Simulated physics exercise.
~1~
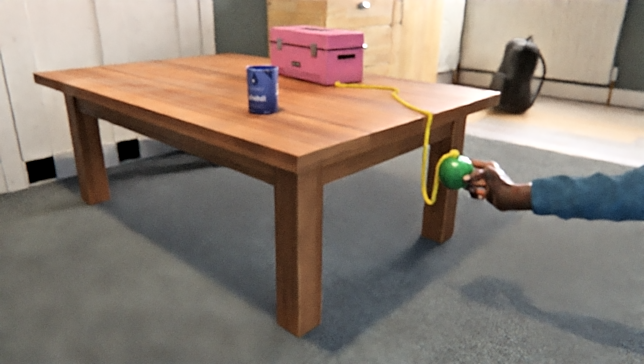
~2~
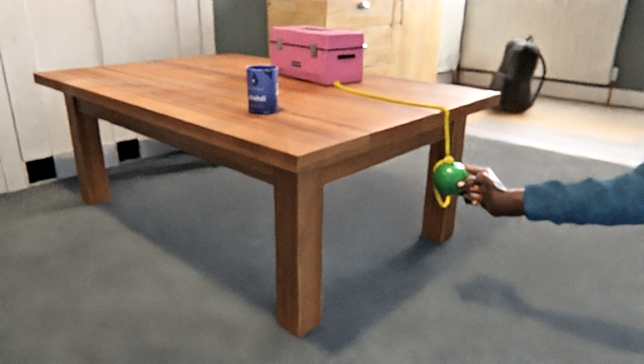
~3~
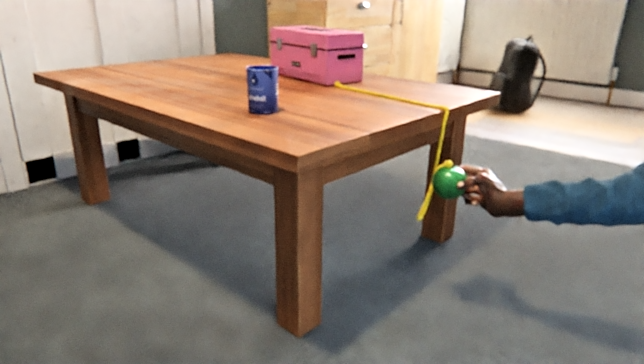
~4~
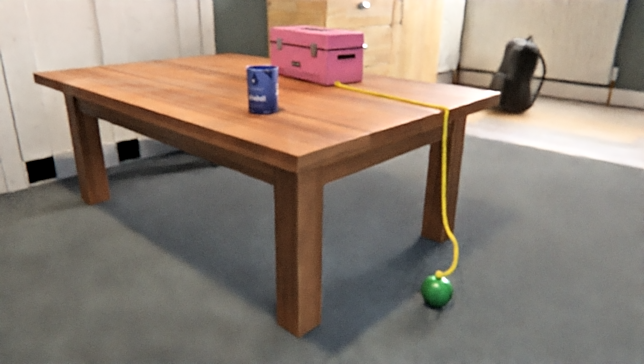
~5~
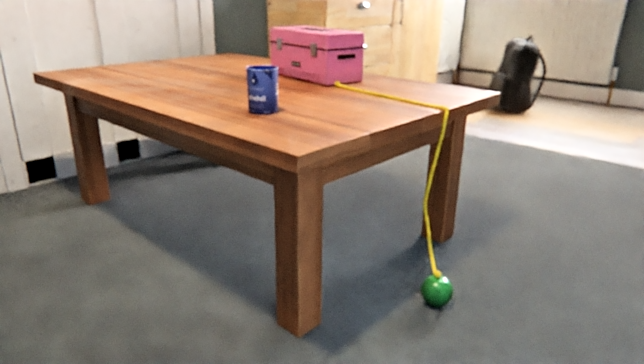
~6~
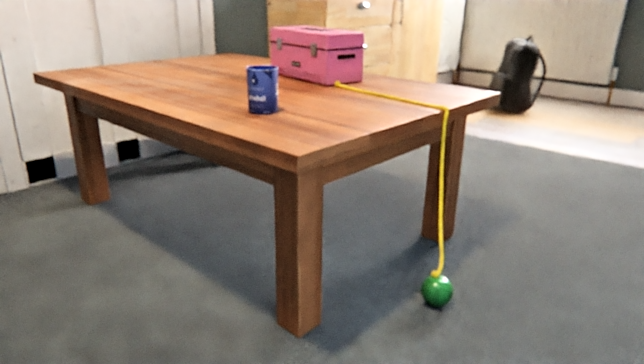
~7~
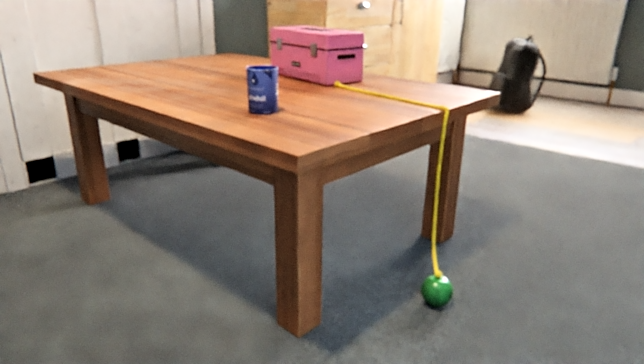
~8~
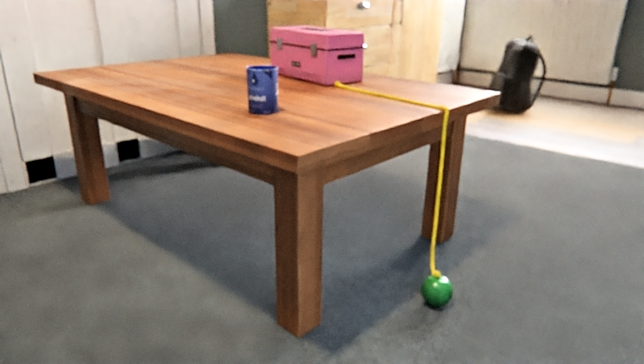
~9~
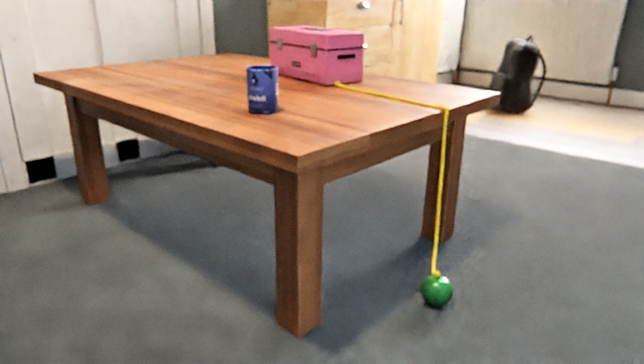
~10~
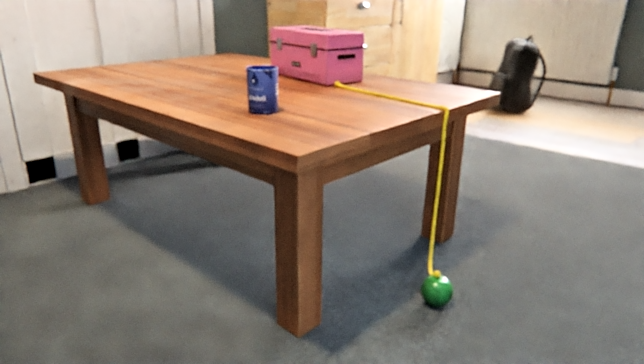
A hand held a green ball, named as an apple, on a yellow cord running over the table's edge from a pink toolbox, then let go. It dropped to the floor and stayed there, while the toolbox and blue cup never moved.
